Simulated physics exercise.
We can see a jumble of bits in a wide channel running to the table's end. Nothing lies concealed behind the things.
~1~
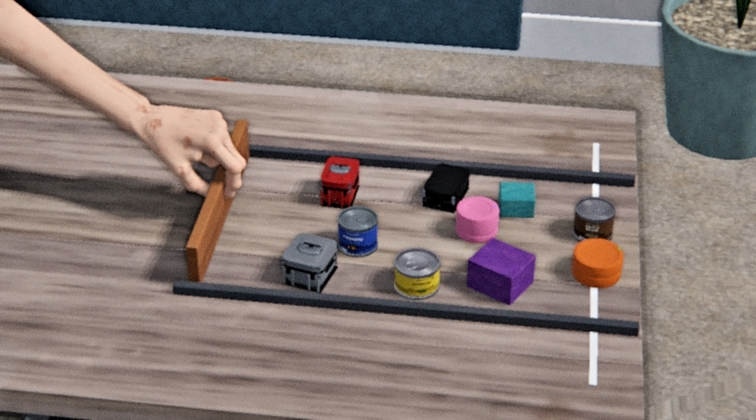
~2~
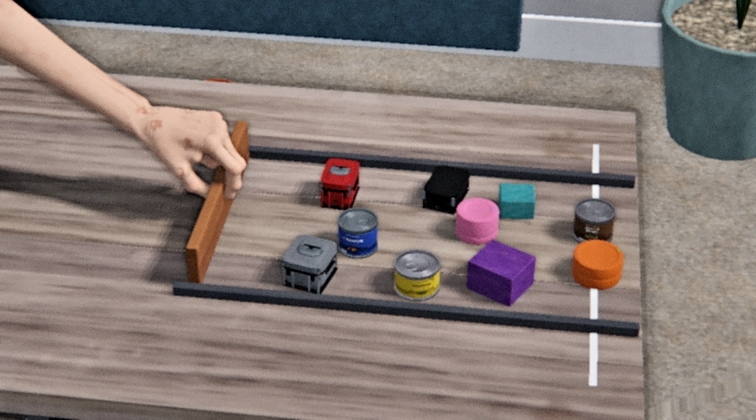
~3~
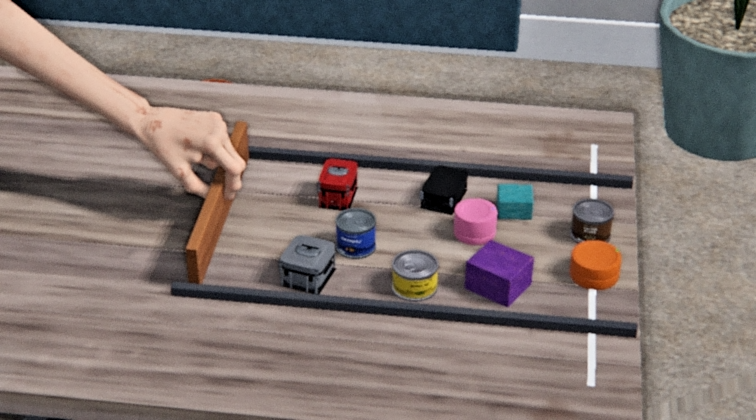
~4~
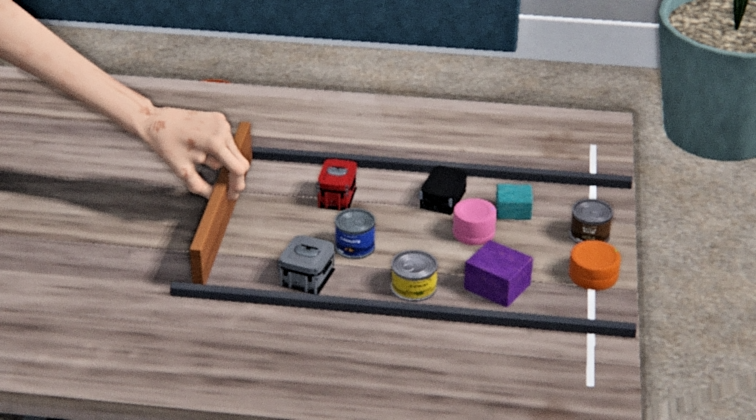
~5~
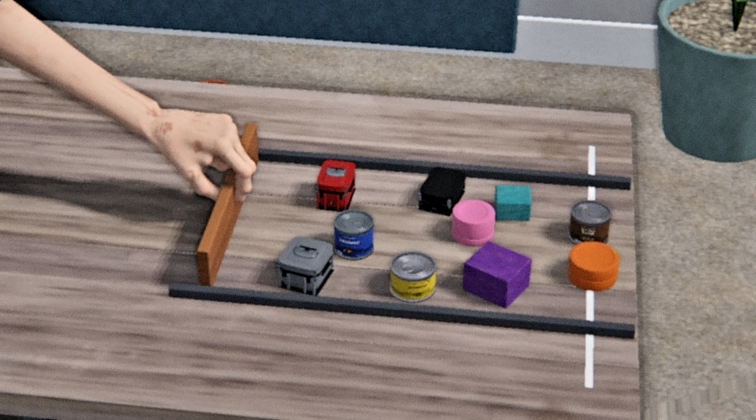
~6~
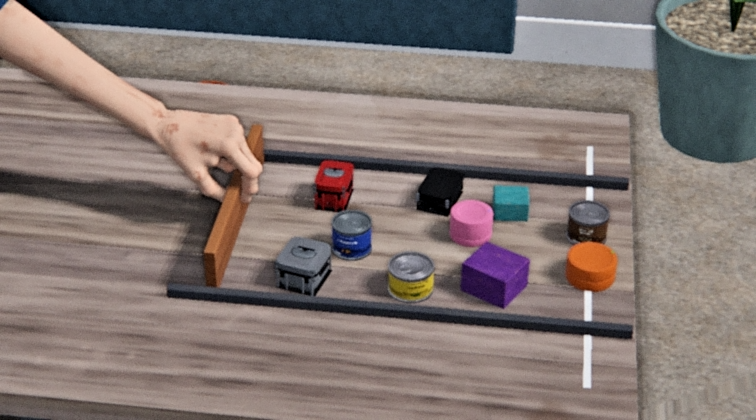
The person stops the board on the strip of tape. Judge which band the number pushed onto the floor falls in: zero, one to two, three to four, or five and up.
The table is going to lose at least five pieces.
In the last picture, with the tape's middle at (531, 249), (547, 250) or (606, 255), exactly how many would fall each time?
Down on the floor: 0, 1 and 6.
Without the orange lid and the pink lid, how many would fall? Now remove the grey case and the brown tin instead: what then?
First 4, then 4.
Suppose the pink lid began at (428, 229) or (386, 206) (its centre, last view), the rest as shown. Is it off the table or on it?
In the two tries the pink lid is not knocked off and is not knocked off, in that order.
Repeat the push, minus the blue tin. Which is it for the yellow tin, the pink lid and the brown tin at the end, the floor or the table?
Yellow tin - gone; pink lid - safe; brown tin - gone.
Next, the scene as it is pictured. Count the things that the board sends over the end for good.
Tally: 6.
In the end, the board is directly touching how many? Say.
Count recorded: 4.
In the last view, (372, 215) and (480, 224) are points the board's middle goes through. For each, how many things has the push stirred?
Tally: First 4; then 9.
A little later, none off yet; orange lid at rest near (591, 267); brown tin at rest near (588, 225); turquoise block at rest near (511, 204).
Next, none off yet; orange lid shifted a little near (604, 263); brown tin at rest near (589, 225); turquoise block shifted about its own width near (559, 207).
When it is over, the number that fall off is five or more; down, yellow tin, black case, purple block, turquoise block, brown tin and orange lid.
